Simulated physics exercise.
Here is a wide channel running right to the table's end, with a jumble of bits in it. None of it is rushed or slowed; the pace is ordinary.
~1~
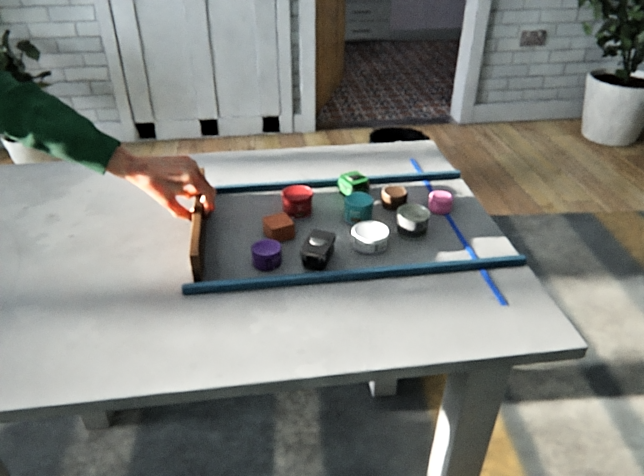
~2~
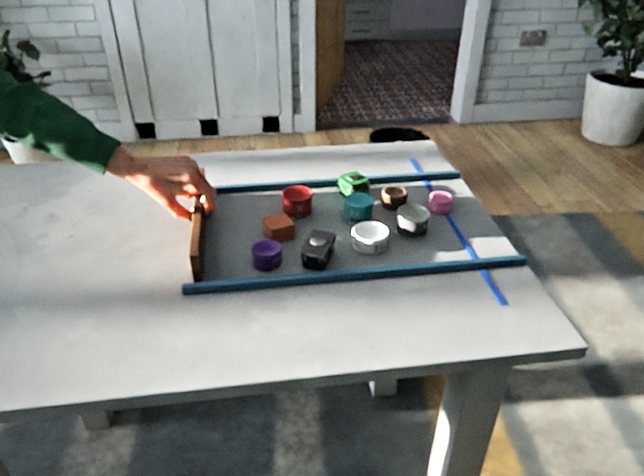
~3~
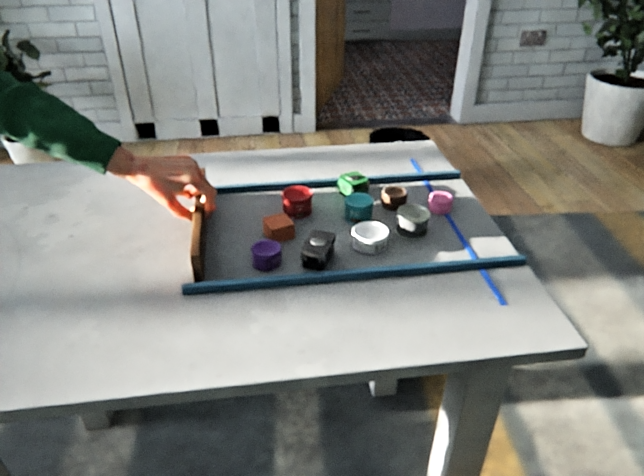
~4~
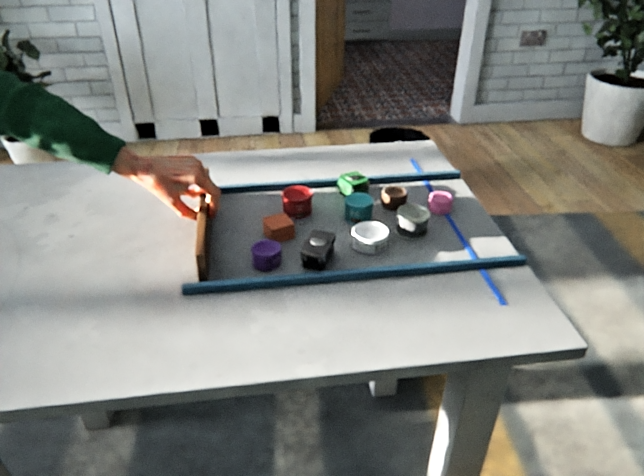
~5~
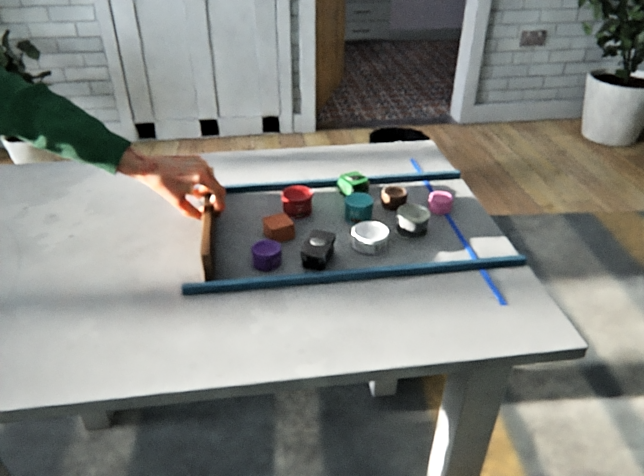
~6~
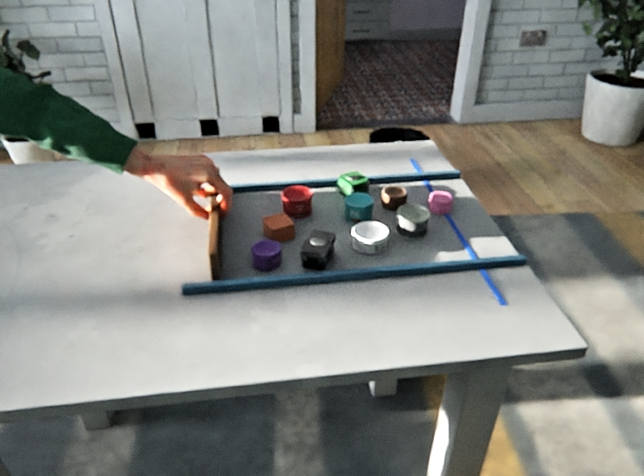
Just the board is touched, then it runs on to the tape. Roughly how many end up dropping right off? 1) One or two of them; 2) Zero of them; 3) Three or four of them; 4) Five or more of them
The answer is 1.
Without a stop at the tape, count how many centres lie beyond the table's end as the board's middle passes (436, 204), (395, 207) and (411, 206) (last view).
1; 0; 0.
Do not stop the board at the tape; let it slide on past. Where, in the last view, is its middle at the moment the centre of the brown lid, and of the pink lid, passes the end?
The brown lid gives roughly (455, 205), the pink lid roughly (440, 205).
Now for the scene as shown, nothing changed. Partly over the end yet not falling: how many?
As for overhanging, the count is 3.
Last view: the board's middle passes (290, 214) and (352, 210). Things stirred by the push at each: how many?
First 4, then 8.
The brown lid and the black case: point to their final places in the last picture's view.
The first comes to rest at (466, 184), and the second at (485, 232).
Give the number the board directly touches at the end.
My count gives 5.
Soon after, none off yet; pink lid at rest near (441, 203); grey tin at rest near (412, 222); brown lid at rest near (395, 198).
At rest, the number that fall off is one or two; fallen, grey tin and pink lid.
